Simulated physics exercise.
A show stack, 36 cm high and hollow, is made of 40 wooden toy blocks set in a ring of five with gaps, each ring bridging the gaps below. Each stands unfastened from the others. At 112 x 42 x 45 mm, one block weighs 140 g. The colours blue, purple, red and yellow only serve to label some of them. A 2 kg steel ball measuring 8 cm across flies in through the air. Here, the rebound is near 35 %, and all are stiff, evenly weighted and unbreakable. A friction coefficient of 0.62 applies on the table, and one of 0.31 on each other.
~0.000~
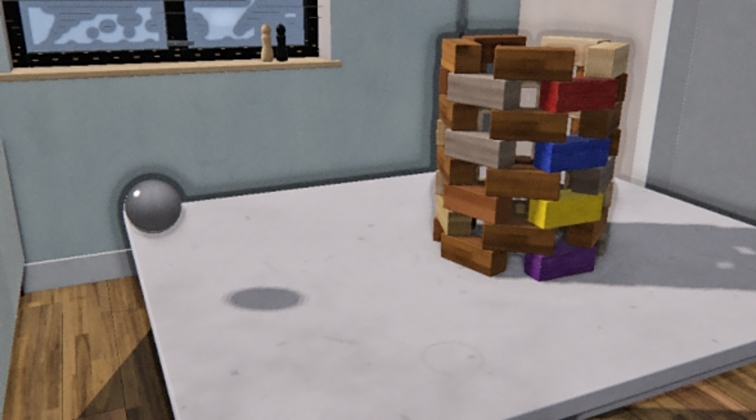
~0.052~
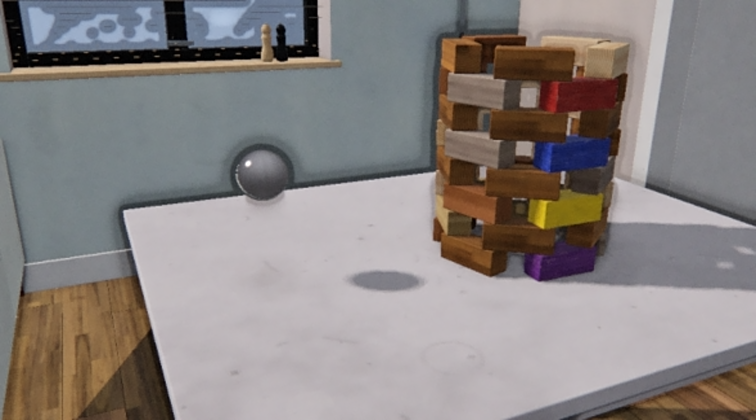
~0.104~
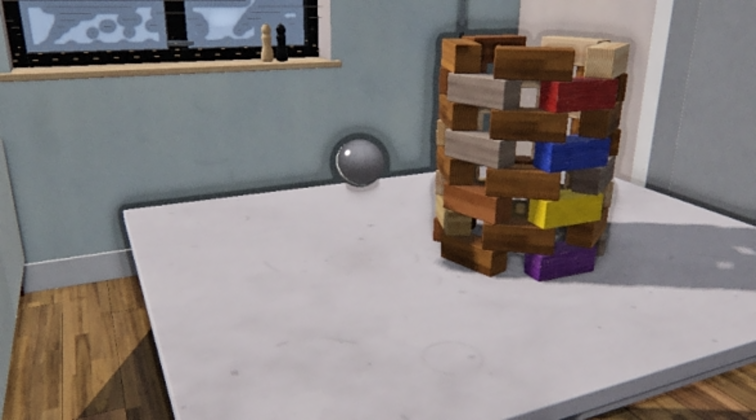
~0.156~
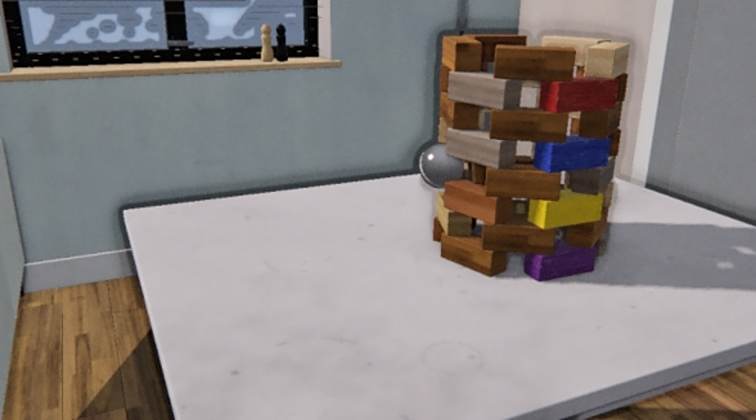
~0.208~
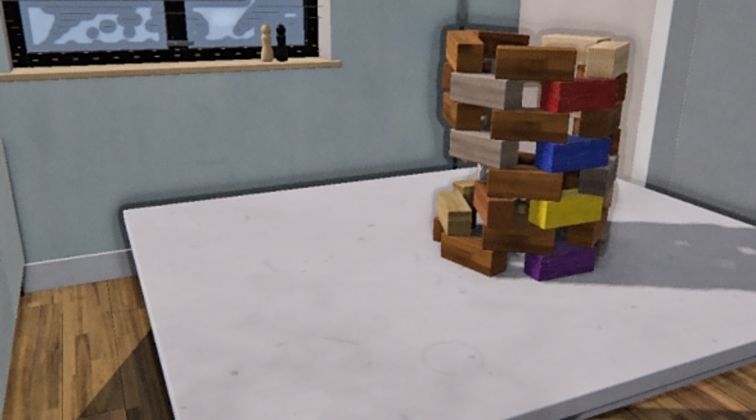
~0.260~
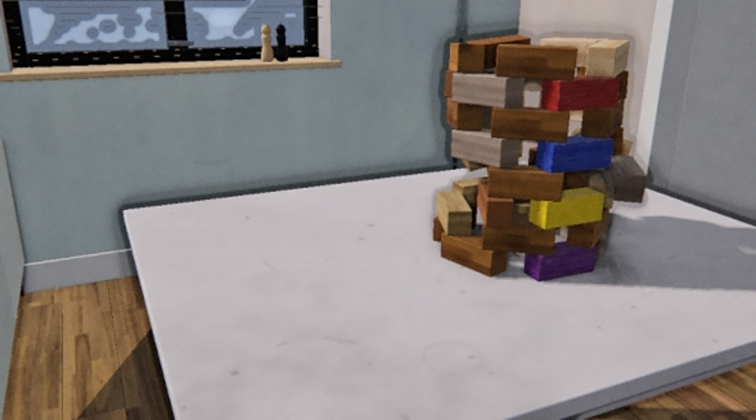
In a room, a grey ball flies right into a block tower, knocking some blocks loose.
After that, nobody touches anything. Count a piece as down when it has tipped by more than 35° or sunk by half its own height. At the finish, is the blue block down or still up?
It is down.
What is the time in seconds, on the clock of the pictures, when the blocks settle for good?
Somewhere near 1.5 seconds.
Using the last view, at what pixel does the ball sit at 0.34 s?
I'd put it somewhere around (596, 174).
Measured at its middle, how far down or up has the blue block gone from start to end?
Its middle finishes around 18 cm lower.
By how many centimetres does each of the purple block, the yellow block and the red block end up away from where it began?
Start to finish, close to purple 0, yellow 2, red 34 centimetres.
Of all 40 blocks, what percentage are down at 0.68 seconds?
At that instant, 70 percent.
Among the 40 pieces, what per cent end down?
Share: Approx. 80 %.
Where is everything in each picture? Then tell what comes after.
In the first frame (places mark the middle of the side facing us), ball (154, 206) 47 cm from contact, 3.2 m/s; blue block (581, 156); yellow block (574, 211); purple block (569, 265); nothing disturbed.
The second frame shows ball (262, 175) 30 cm from contact, 3.1 m/s; blue block (581, 156).
The third frame shows ball (360, 163) 14 cm from contact, 3.1 m/s; blue block (581, 156).
The fourth frame shows ball (442, 167) after contact, 2.6 m/s; blue block (581, 156); 3 disturbed, none down.
The fifth frame shows ball after contact, 2.6 m/s; blue block (582, 156); steepest lean 25°, the block at (563, 179); 15 disturbed, none down.
The sixth frame shows ball after contact, 1.5 m/s; blue block (584, 157) shifted 5 mm; red block (590, 95); yellow block (575, 212); steepest lean 36°, the block at (569, 184); 2 of the 40 blocks down, 27 disturbed in all.
After 0.34 s, ball still moving; 14 of the 40 blocks down; blue block leaning 9°; red block leaning 12°.
After 0.48 s, ball still moving; 27 of the 40 blocks down; blue block leaning 33°, 14 mm lower; red block leaning 52°, 23 mm lower.
After 0.68 s, ball still moving; 29 of the 40 blocks down; blue block leaning 41°, 31 mm lower; red block on its side.
After 1.04 s, ball still moving; 31 of the 40 blocks down; blue block on its side; red block 27 cm lower.
At rest (1.9 s), ball rolling away; 31 of the 40 blocks down; blue block on its side; red block 27 cm lower; yellow block shifted 11 mm. As the last picture would show them, middles, blue block near (590, 280), red block near (508, 221).
